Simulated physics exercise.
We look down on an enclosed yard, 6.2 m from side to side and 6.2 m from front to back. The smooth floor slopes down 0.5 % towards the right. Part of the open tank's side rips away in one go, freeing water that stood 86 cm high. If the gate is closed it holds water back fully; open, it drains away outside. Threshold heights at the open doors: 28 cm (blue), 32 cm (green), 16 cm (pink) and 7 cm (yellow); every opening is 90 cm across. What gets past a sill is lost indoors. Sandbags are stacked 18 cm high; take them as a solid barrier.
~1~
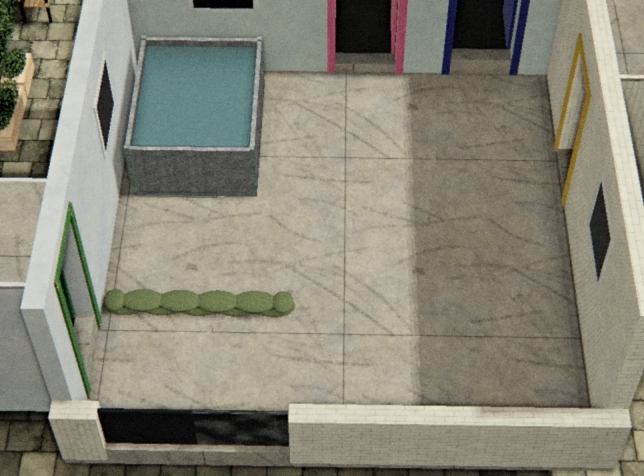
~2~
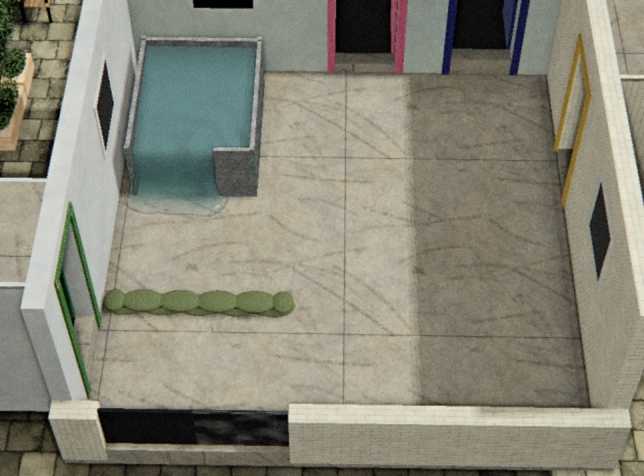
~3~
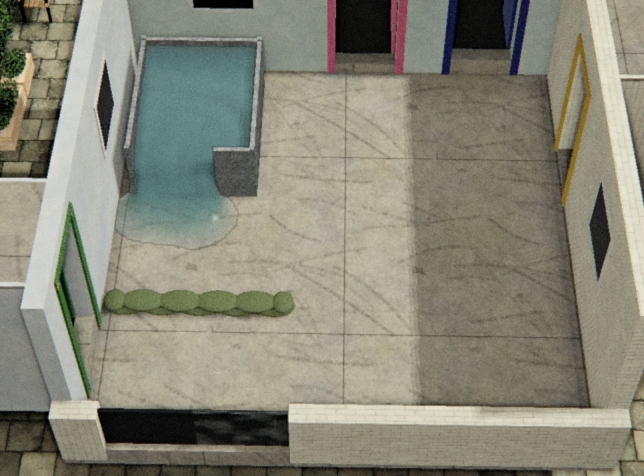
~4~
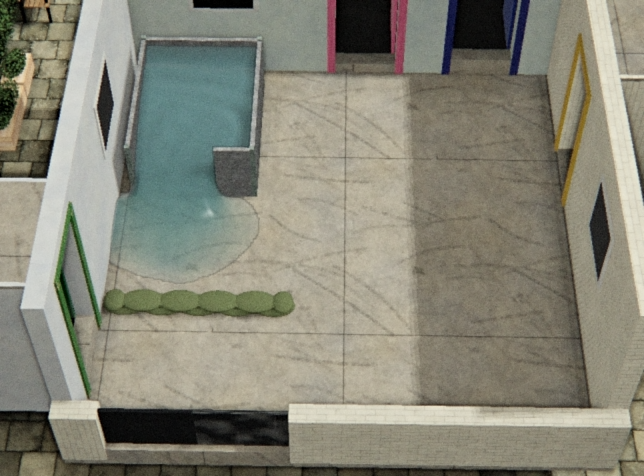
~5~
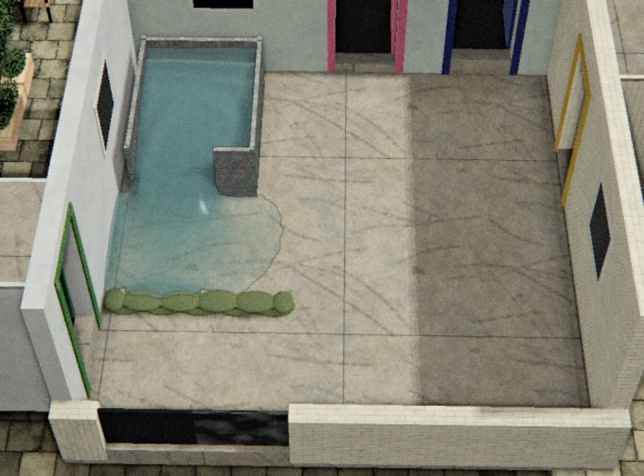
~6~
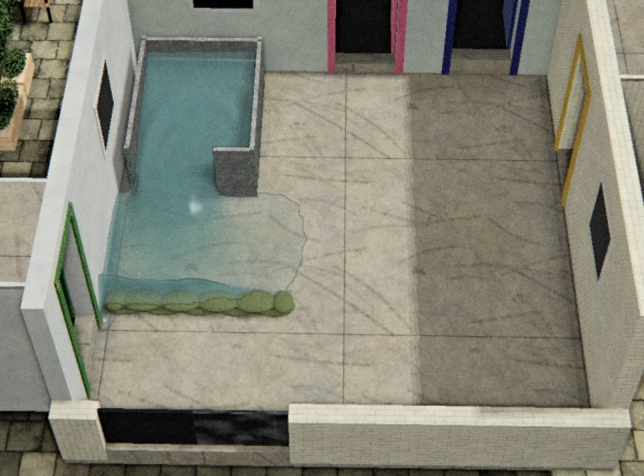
Blue-green water fills a grey stone tank at the back left of a walled yard with a pale paved floor, seen from high above by a still camera. A low row of green sandbags lies below the tank, with a green-framed opening at left, pink and blue doorways behind, and yellow at right. Part of the tank's front side breaks away, and water pours out, spreads forward across the paving, reaches the sandbags and widens rightward.
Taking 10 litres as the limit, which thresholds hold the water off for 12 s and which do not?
Within that time: At the blue door it stays under the limit; at the green door it stays under the limit; at the pink door it keeps below the limit; at the yellow door it passes the limit.
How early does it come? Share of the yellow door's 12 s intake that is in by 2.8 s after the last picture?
About 0 per cent.
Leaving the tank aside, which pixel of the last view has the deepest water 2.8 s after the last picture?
Near (595, 440).
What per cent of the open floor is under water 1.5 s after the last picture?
About 45 per cent.
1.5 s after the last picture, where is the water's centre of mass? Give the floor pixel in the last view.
Near (202, 237).
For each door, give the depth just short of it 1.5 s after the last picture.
In cm: Blue 0, green 11, pink 0, yellow 0.
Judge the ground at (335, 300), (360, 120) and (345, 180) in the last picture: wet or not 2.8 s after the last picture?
In turn: Wet, dry, wet.
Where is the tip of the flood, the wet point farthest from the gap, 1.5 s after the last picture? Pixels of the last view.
Around (512, 362).
Then, 0.7 s after the last picture water covers 25 % of the floor and is deepest (56 cm) near (120, 285); blue door not reached, green door 15 cm at the sill, 0 L in, pink door not reached, yellow door not reached.
Then, 1.5 s after the last picture water covers 45 % of the floor and is deepest (44 cm) near (134, 285); blue door not reached, green door 11 cm at the sill, 0 L in, pink door not reached, yellow door not reached.
Then, 2.8 s after the last picture water covers 75 % of the floor and is deepest (36 cm) near (595, 440); blue door not reached, green door 9 cm at the sill, 0 L in, pink door not reached, yellow door not reached.
Then, 6.3 s after the last picture water covers 90 % of the floor and is deepest (22 cm) near (548, 86); blue door 21 cm at the sill, 0 L in, green door 3 cm at the sill, 0 L in, pink door 7 cm at the sill, 0 L in, yellow door 11 cm at the sill, 26 L in.
Then, 11.3 s after the last picture water covers 95 % of the floor and is deepest (14 cm) near (186, 81); blue door 10 cm at the sill, 0 L in, green door 1 cm at the sill, 0 L in, pink door 7 cm at the sill, 0 L in, yellow door 11 cm at the sill, 75 L in.
